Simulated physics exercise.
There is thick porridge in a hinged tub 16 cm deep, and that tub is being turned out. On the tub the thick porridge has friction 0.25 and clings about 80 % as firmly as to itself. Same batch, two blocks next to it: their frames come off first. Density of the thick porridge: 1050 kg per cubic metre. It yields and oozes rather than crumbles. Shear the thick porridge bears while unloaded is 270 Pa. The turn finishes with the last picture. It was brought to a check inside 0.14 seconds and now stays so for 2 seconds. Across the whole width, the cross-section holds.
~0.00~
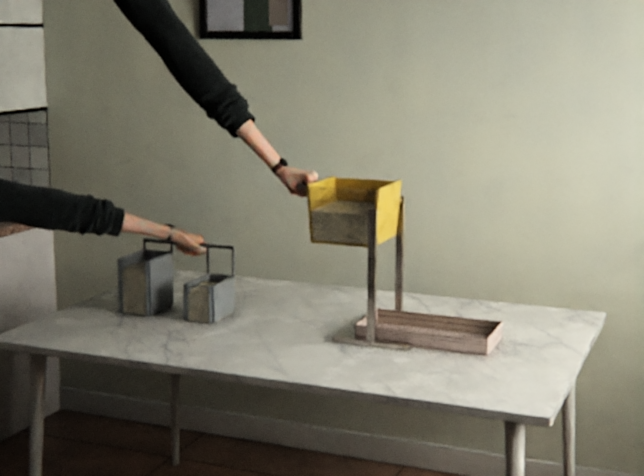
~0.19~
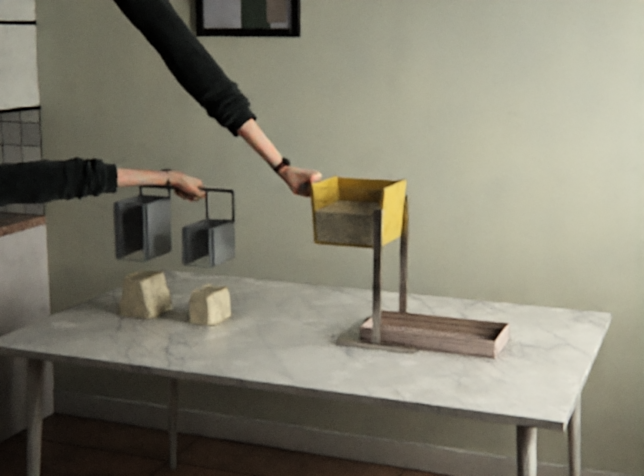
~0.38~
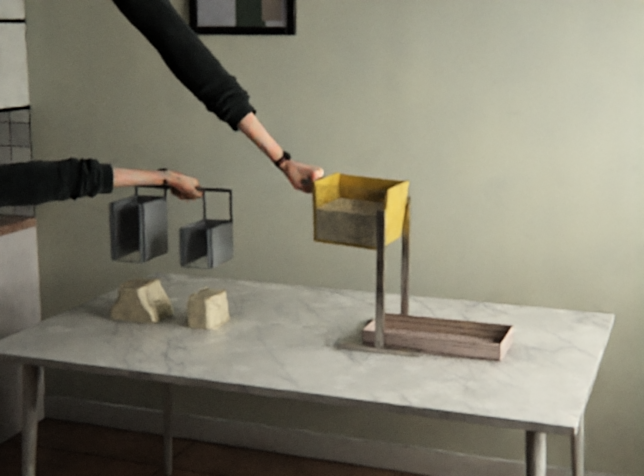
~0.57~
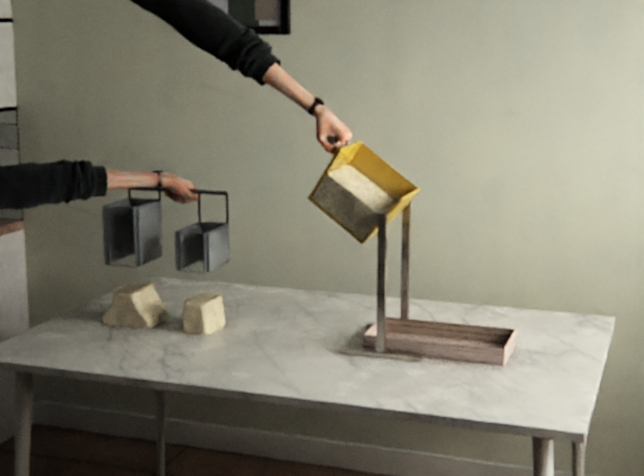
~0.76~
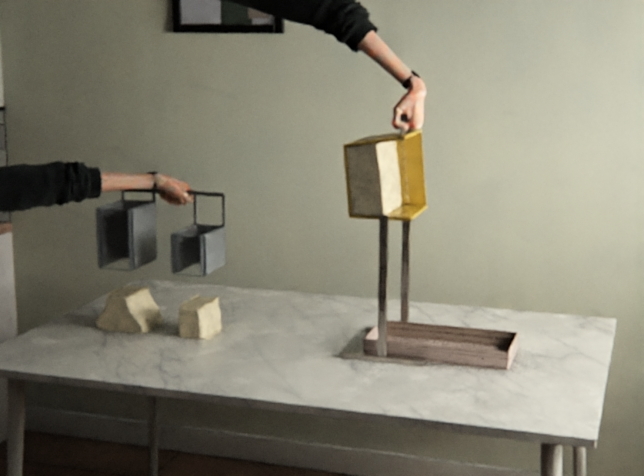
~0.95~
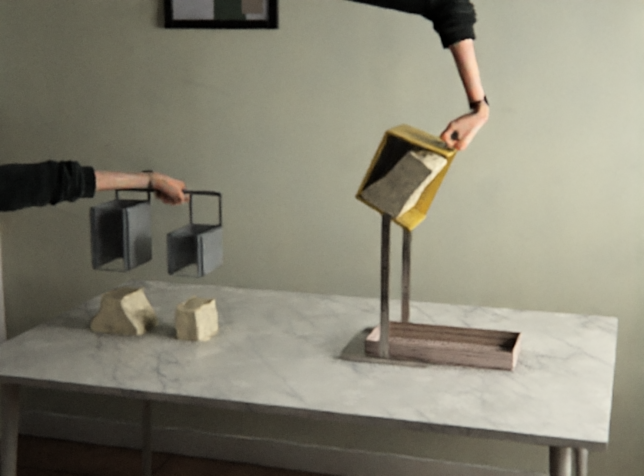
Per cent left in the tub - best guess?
Best guess: 0 %.
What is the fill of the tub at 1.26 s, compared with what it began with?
The tub holds some 0 % at that moment.
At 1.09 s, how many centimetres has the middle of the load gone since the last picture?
Something like 13 cm, I'd say.
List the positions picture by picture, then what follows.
The first frame shows handle-side rim at (309, 186), tilt 0 degrees; top of the thick porridge at (349, 213); blocks stand 15 cm, 9.9 cm (left to right).
The second frame shows handle-side rim at (313, 186), tilt 0 degrees; top of the thick porridge at (354, 213); blocks stand 13 cm, 9.7 cm (left to right).
The third frame shows handle-side rim at (315, 183), tilt 3 degrees; top of the thick porridge at (320, 209); blocks stand 11 cm, 9.6 cm (left to right).
The fourth frame shows handle-side rim at (341, 151), tilt 37 degrees; top of the thick porridge at (329, 175); blocks stand 11 cm, 9.6 cm (left to right).
The fifth frame shows handle-side rim at (404, 139), tilt 85 degrees; top of the thick porridge at (374, 145); blocks stand 11 cm, 9.6 cm (left to right).
The sixth frame shows handle-side rim at (445, 158), tilt 115 degrees; top of the thick porridge at (411, 152); blocks stand 11 cm, 9.6 cm (left to right).
After 1.09 s, the tub is at 115 degrees and holds 36 %.
After 1.26 s, the tub is at 115 degrees and holds 0 %.
After 1.43 s, the tub is at 115 degrees and holds 0 %.
After 1.60 s, the tub is at 115 degrees and holds 0 %.
After 2.95 s, at the end, the tub is at 115 degrees and holds 0 %.
